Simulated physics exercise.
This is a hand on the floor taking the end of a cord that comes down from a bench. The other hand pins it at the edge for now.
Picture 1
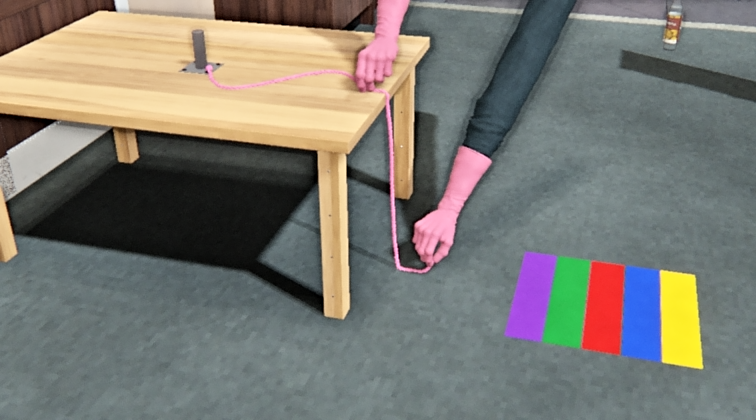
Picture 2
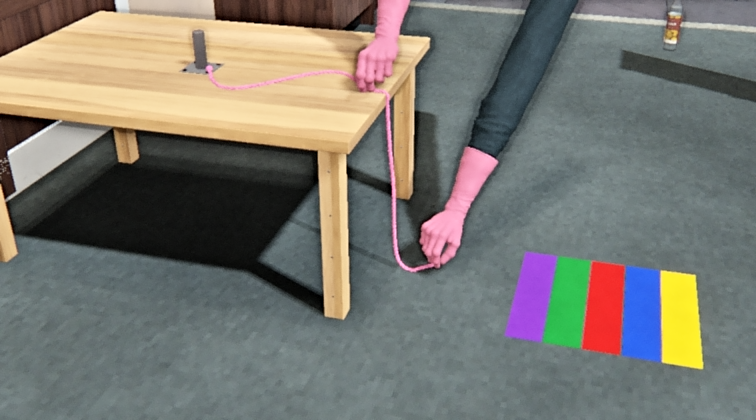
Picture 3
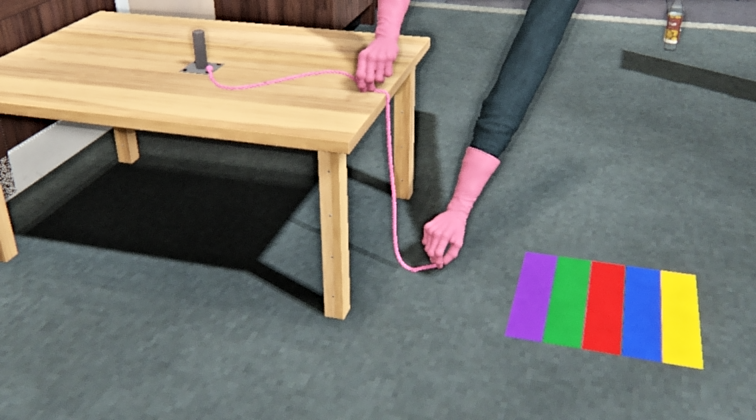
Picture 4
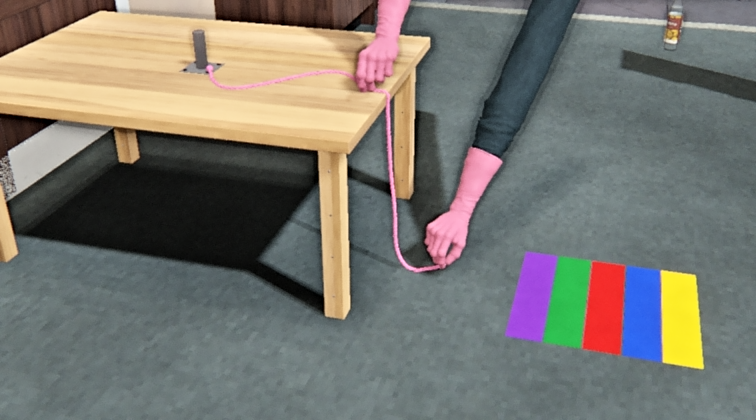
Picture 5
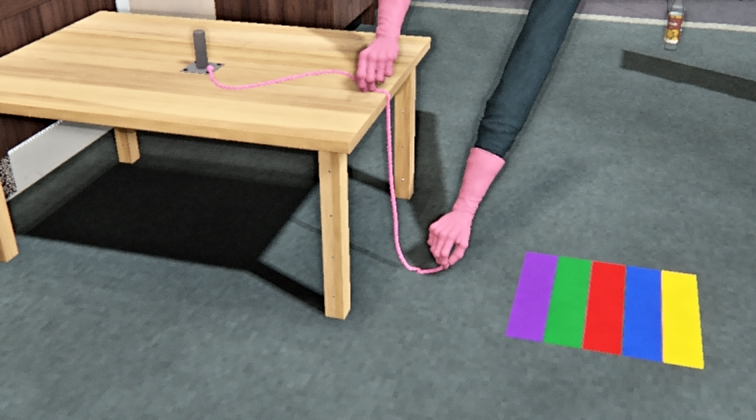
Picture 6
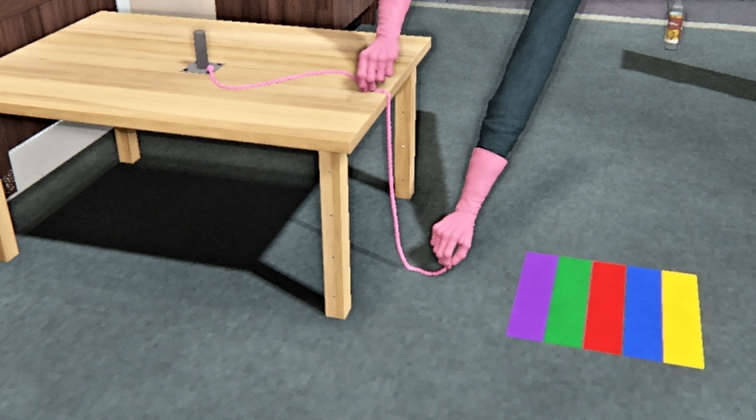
Hand near the floor drawing the end of a pink cord slightly right while another hand pins it at the table edge.
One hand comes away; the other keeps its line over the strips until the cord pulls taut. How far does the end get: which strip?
Over blue.
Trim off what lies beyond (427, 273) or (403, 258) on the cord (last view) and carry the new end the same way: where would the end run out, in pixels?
Try by try, around (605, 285) and (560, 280).
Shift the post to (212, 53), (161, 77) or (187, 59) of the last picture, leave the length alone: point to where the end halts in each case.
The places are (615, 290), (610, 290) and (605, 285).
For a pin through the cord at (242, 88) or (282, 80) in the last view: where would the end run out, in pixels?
Try by try, around (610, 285) and (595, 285).
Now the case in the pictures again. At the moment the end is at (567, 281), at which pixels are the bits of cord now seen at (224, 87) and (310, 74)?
They go to (259, 78) and to (346, 88).
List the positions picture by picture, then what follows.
End (432, 262); purple (526, 322); green (564, 328); red (602, 334); blue (641, 340); yellow (682, 347), in the first frame.
End (439, 263); cord through (213, 80) (275, 82) (348, 75) (387, 106) (393, 179) (396, 251), in the second frame.
End (442, 263), in the third frame.
End (445, 263); cord through (213, 80) (275, 82) (348, 75) (387, 106) (391, 180) (397, 250), in the fourth frame.
End (447, 264), in the fifth frame.
End (450, 264); cord through (214, 80) (276, 82) (349, 75) (388, 106) (391, 179) (400, 251), in the sixth frame.
Soon after, end near (568, 281); over green.
Then, end near (617, 289); over red.
At full stretch, end near (647, 293); over blue. The end stops over the blue strip.
